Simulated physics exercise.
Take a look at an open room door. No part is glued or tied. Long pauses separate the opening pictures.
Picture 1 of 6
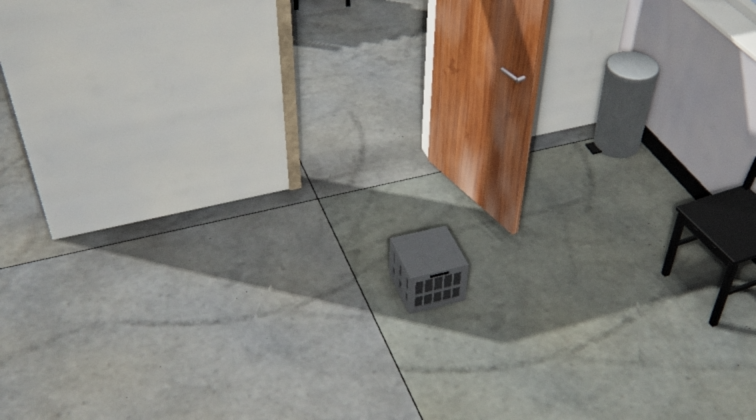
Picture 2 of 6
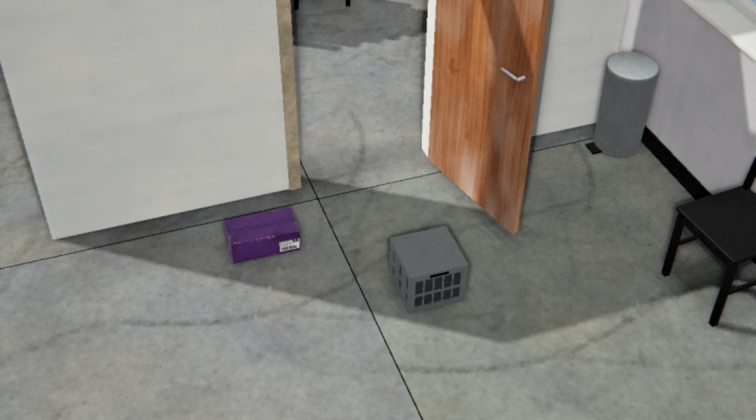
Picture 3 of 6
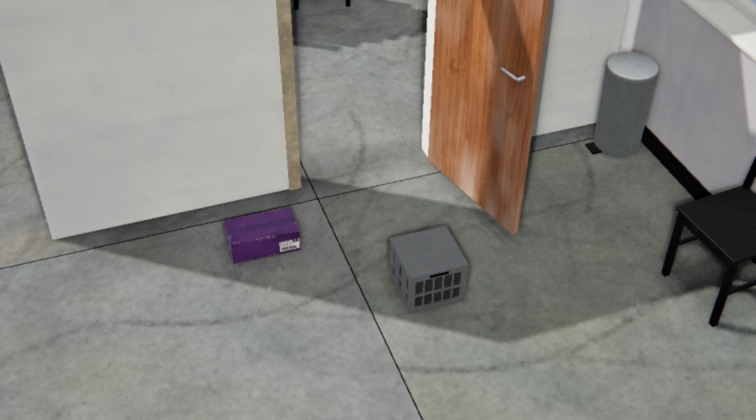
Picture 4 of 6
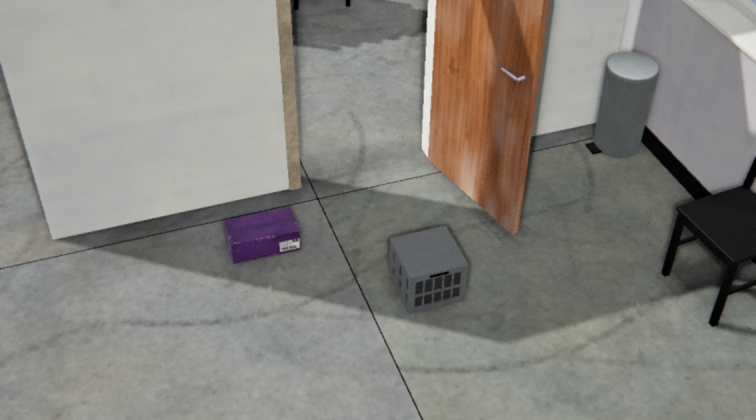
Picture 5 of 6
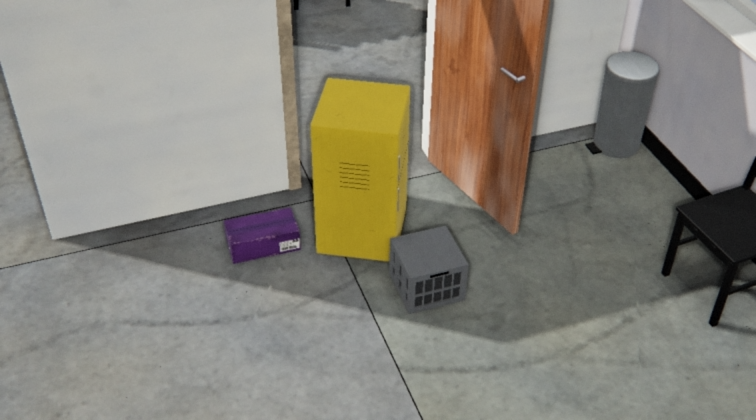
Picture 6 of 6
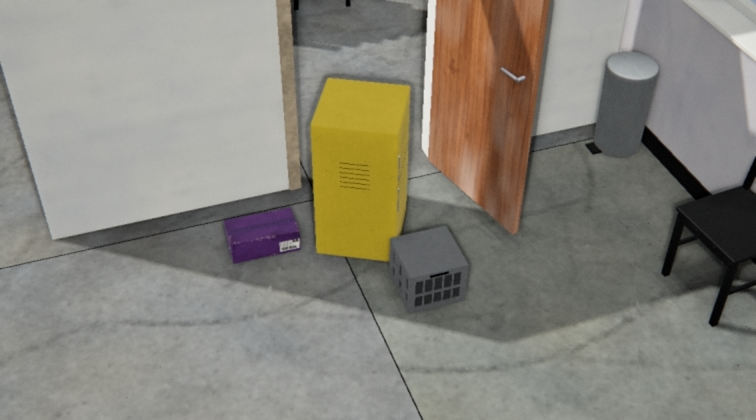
Purple box, then tall yellow locker-like cabinet appearing beside a grey crate near a wide-open wooden door, all otherwise still.
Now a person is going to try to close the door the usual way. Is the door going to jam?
Yes. The door is left open.
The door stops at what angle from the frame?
It comes to about 55°.
Then, 0.80 s after the last picture, open by 90°.
Then, 1.30 s after the last picture, open by 72°.
At rest, open by 57°; all 3 in place. Seen from the same camera at the end, yellow appliance near (362, 172).
